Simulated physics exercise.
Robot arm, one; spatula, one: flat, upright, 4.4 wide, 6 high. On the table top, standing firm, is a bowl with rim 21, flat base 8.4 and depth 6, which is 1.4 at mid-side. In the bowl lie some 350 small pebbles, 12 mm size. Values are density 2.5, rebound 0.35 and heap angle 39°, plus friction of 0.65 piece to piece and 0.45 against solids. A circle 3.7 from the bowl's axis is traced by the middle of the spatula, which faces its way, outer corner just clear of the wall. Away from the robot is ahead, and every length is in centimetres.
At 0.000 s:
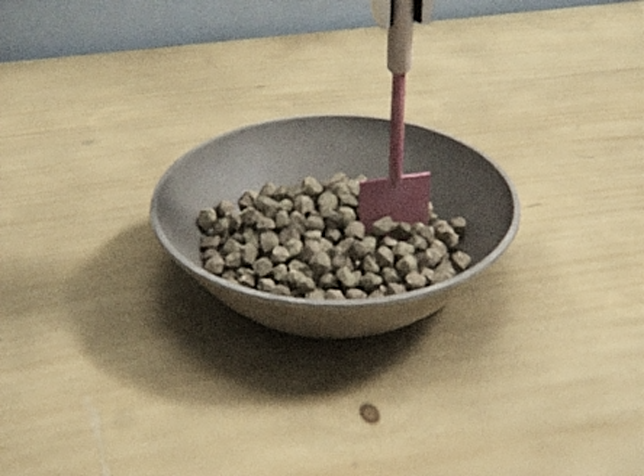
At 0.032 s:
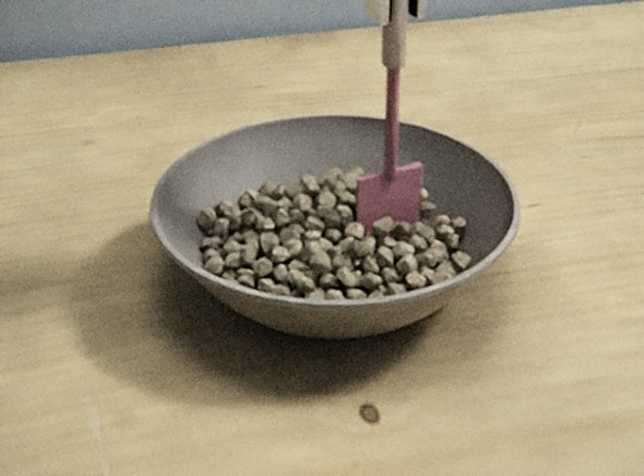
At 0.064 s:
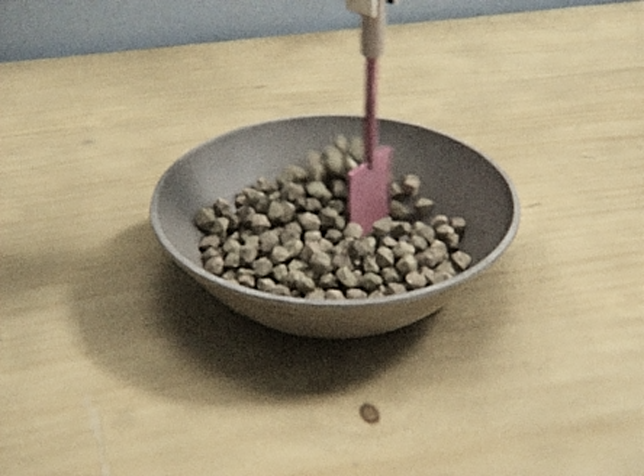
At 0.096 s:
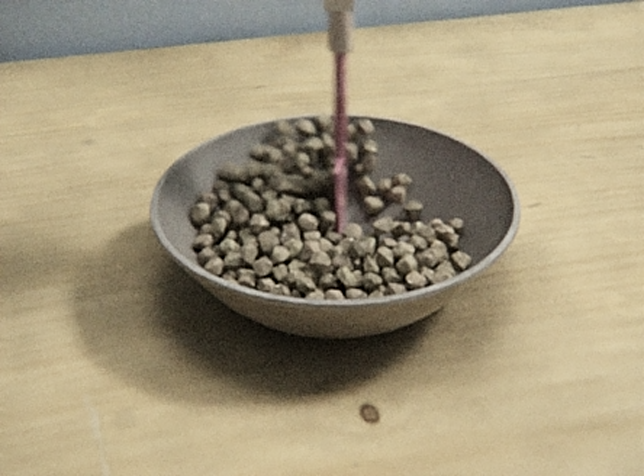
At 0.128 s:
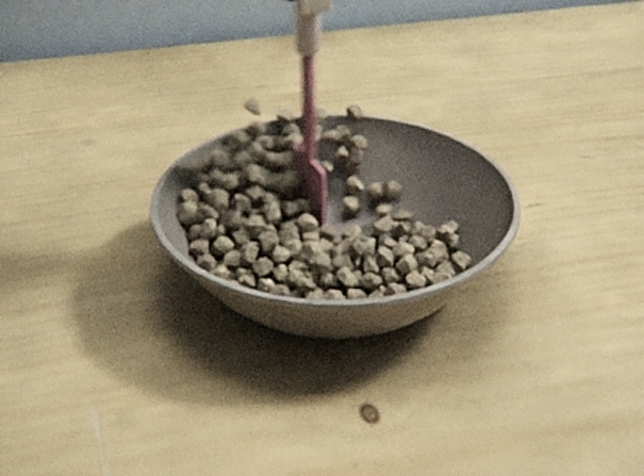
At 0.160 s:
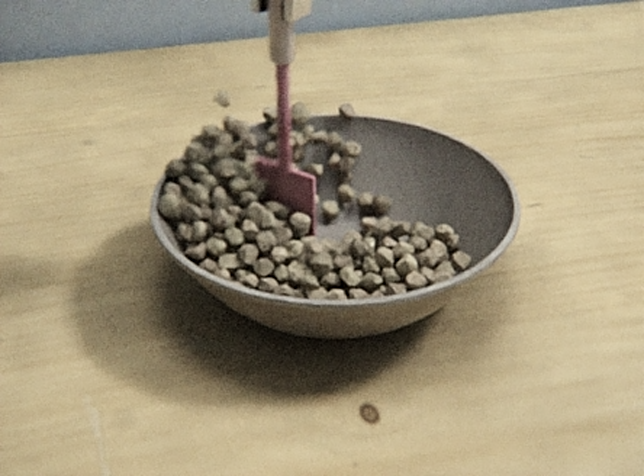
We see a robot arm move a pink spatula leftward through small pebbles in a grey bowl on a wooden table, turning the blade and pushing the pebbles into a heap at the left and back, a stray one flying up.
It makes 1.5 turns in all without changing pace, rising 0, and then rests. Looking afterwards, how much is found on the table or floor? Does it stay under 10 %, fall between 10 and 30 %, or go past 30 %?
It falls between 10 and 30 %.
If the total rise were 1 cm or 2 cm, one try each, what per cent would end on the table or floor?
About 20 per cent on the first try and 20 per cent on the second.
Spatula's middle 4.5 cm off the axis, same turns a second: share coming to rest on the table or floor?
Then about 45 %.
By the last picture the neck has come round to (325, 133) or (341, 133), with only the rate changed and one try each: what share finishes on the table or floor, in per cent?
Near 10 in a hundred for the first and near 10 in a hundred for the second.
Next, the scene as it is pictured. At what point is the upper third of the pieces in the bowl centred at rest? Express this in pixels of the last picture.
I'd put it at about (259, 271).
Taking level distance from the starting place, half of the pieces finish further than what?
Distance: Close to 9 cm.
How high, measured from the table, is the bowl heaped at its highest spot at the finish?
Height: Roughly 6.5 cm.
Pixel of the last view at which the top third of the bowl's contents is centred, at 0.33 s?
At about (407, 257).
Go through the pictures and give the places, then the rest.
The first picture shows spatula neck at (396, 155), 0° round; upper third of the load around (330, 241), from x 210 to 460, top at y 180; 351 in the bowl.
The second picture shows spatula neck at (391, 149), 12° round; upper third of the load around (333, 234), from x 210 to 460, top at y 175.
The third picture shows spatula neck at (370, 138), 41° round; upper third of the load around (328, 217), from x 205 to 460, top at y 145.
The fourth picture shows spatula neck at (340, 133), 71° round; upper third of the load around (303, 201), from x 200 to 460, top at y 120.
The fifth picture shows spatula neck at (309, 136), 101° round; upper third of the load around (268, 193), from x 190 to 460, top at y 105; 350 in the bowl, 1 in flight or on the tool.
The sixth picture shows spatula neck at (284, 145), 131° round; upper third of the load around (237, 188), from x 170 to 460, top at y 100; 350 in the bowl, 1 in flight or on the tool.
By 0.33 s, 287° round, highest piece 9 above the table; 320 in the bowl, 15 on the table or floor, 16 in flight or on the tool.
By 0.49 s, 83° round, highest piece 8 above the table; 296 in the bowl, 48 on the table or floor, 7 in flight or on the tool.
By 0.78 s, 180° round, highest piece 6 above the table; 283 in the bowl, 67 on the table or floor, 1 in flight or on the tool.
By 1.48 s, 180° round, highest piece 6 above the table; 283 in the bowl, 68 on the table or floor.
Final count, 283 in the bowl, 68 on the table or floor. That is 19 % on the table or floor.
